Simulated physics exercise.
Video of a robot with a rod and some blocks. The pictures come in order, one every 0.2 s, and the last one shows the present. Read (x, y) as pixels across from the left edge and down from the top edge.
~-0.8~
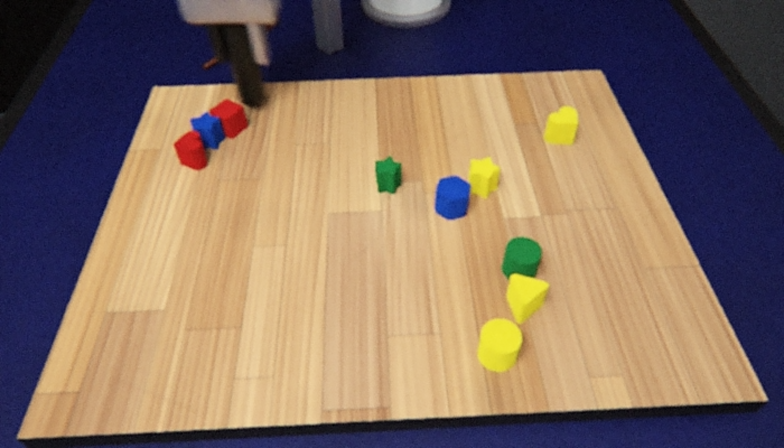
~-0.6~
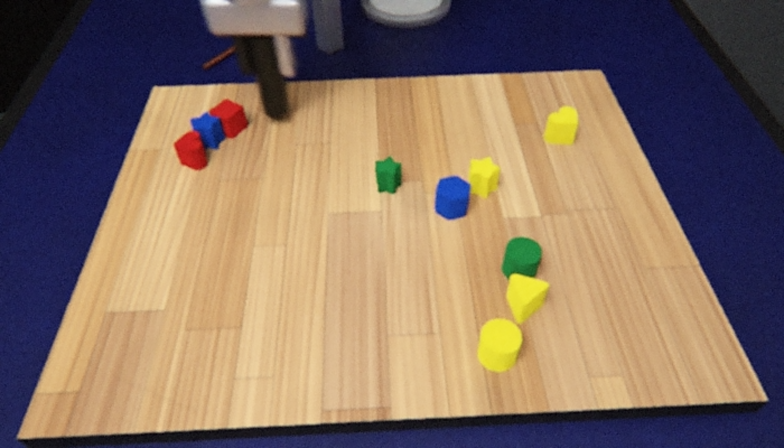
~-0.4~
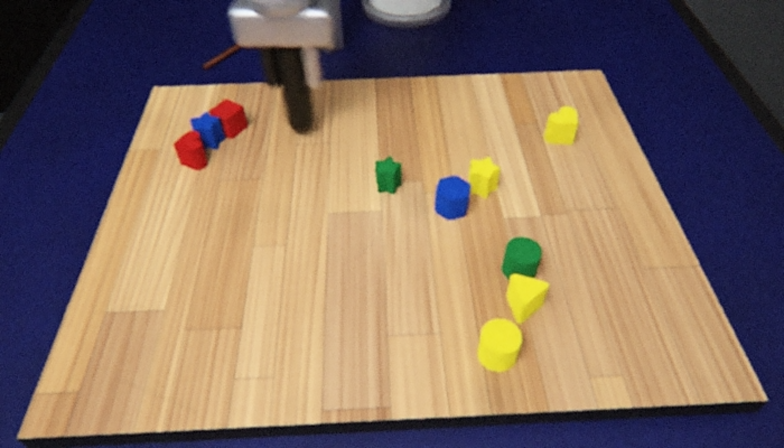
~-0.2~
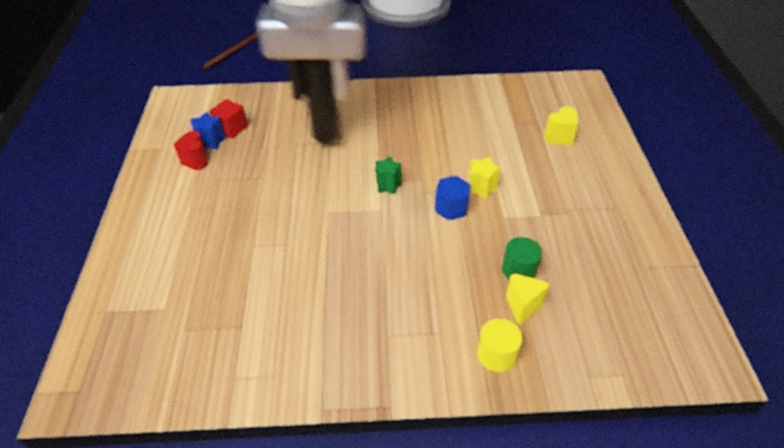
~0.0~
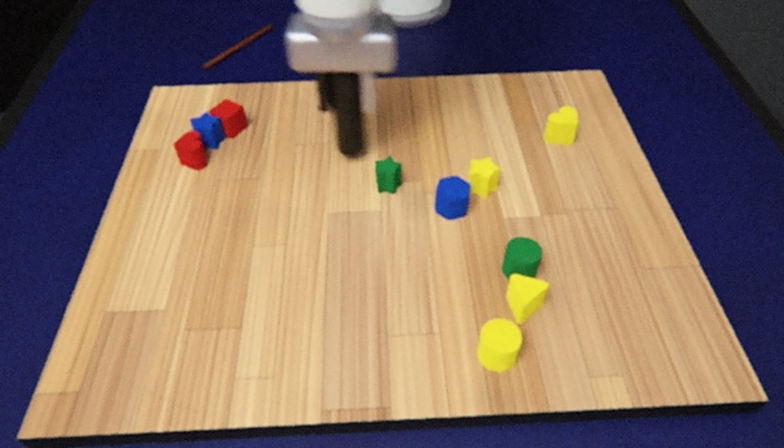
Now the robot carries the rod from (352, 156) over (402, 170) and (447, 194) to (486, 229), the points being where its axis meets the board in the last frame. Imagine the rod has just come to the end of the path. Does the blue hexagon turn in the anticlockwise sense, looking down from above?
That would be a no.
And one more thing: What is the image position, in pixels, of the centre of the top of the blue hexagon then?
Just about (488, 234).
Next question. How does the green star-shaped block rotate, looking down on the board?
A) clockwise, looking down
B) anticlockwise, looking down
A: Clockwise, looking down.
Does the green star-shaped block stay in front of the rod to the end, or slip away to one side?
Once the path is finished, the green star-shaped block lies beside or behind the rod.
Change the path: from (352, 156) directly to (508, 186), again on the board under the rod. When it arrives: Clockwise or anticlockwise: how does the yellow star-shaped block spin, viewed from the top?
It makes a clockwise turn.
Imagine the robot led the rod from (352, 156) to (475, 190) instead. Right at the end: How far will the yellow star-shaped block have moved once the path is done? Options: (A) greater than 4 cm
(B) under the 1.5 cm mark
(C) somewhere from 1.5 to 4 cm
C
What follows on the original path. One third of the way, rod (403, 162); green star-shaped block (390, 168), turned 25° clockwise.
Two thirds of the way, rod (448, 186); green star-shaped block (390, 168), turned 25° clockwise; blue hexagon (462, 196).
At the end, rod (488, 220); green star-shaped block (390, 168), turned 25° clockwise; blue hexagon (488, 234), turned 35° clockwise; yellow star-shaped block still.
